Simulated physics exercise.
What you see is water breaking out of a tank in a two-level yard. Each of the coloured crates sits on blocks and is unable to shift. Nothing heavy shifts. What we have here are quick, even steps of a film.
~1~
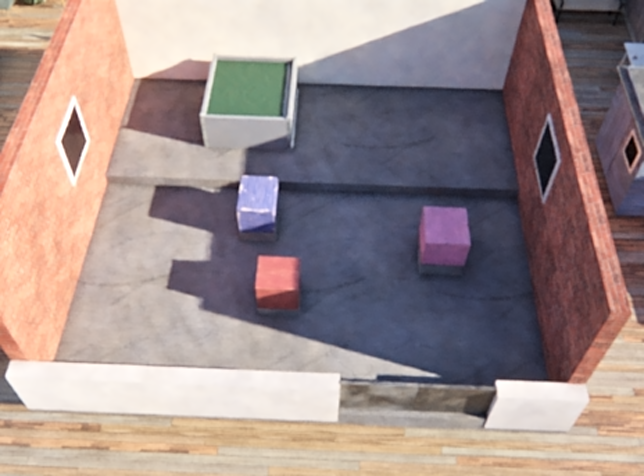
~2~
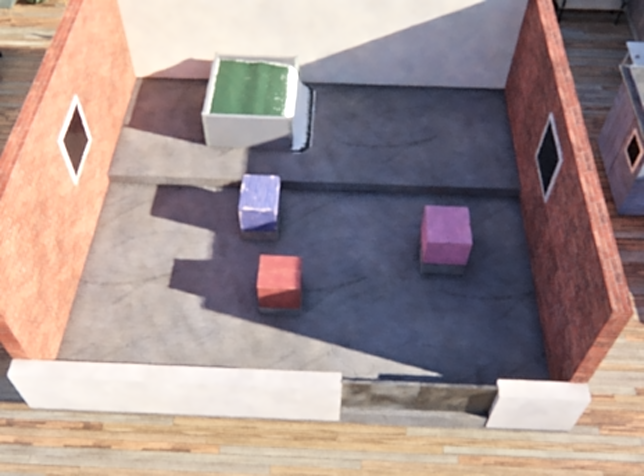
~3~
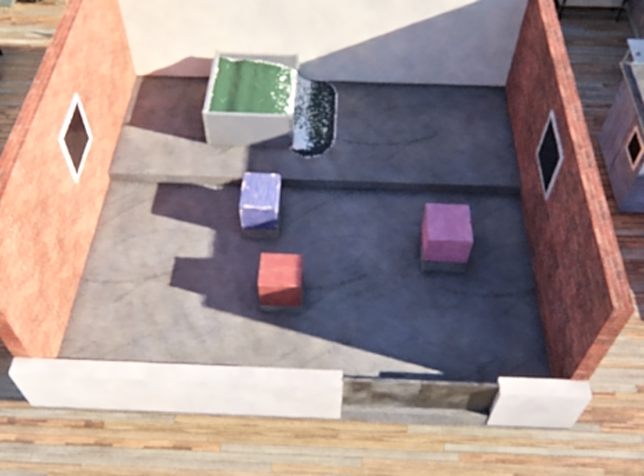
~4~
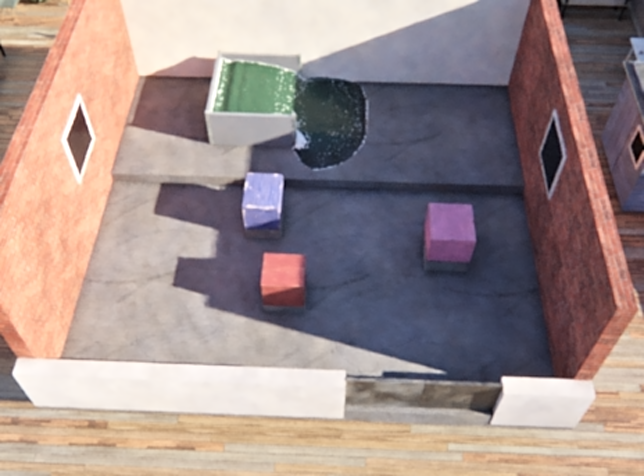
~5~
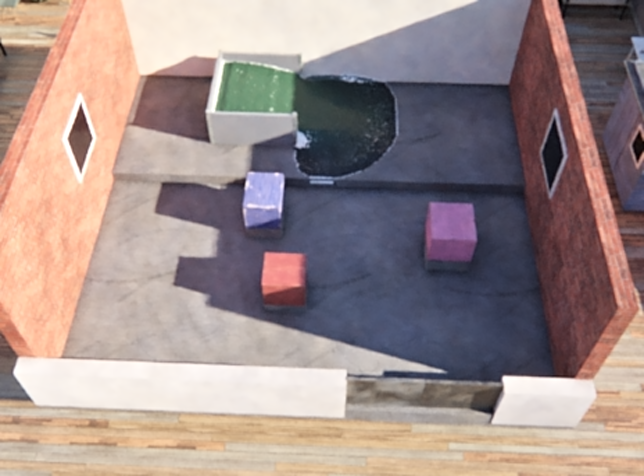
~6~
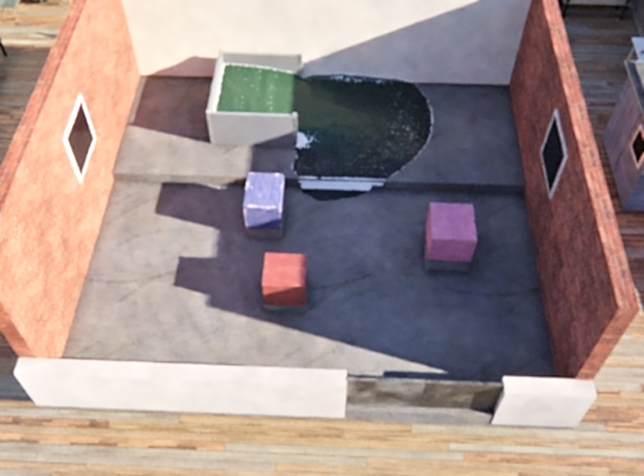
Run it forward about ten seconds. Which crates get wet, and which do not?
In order: The pink crate is spared, the blue crate is spared, the red crate is spared.
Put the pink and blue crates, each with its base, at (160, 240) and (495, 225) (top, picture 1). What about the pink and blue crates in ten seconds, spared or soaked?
As I see it - pink crate is left untouched, blue crate gets submerged.
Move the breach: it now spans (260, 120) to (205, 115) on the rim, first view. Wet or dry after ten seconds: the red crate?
In that case the red crate comes through dry.
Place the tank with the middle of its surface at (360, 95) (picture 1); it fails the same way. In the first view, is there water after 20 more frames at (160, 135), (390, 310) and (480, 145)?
First unwetted; next unwetted; last drenched.
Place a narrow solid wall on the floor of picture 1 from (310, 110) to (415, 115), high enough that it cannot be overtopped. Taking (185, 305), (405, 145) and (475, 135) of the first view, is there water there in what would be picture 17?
Taking the three spots in order: Spared, soaked, soaked.
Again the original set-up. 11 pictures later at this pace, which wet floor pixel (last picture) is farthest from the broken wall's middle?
Point: (532, 250) in the last picture's pixels.
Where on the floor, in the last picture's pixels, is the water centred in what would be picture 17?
At about (395, 127).
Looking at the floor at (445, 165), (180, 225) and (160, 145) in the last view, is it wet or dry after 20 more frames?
Going through them in order, I'd say drenched, clear and clear.
A moment on, water covers 25 % of the floor; the pink crate not reached, the blue crate not reached, the red crate not reached.
Next, water covers 30 % of the floor; the pink crate water round its plinth, the blue crate not reached, the red crate not reached.
Then, water covers 40 % of the floor; the pink crate water round its plinth, the blue crate not reached, the red crate not reached.
Later, water covers 60 % of the floor; the pink crate water round its plinth, the blue crate water round its plinth, the red crate water round its plinth.
In the end, water covers 85 % of the floor; the pink crate stayed above the water, the blue crate stayed above the water, the red crate stayed above the water.
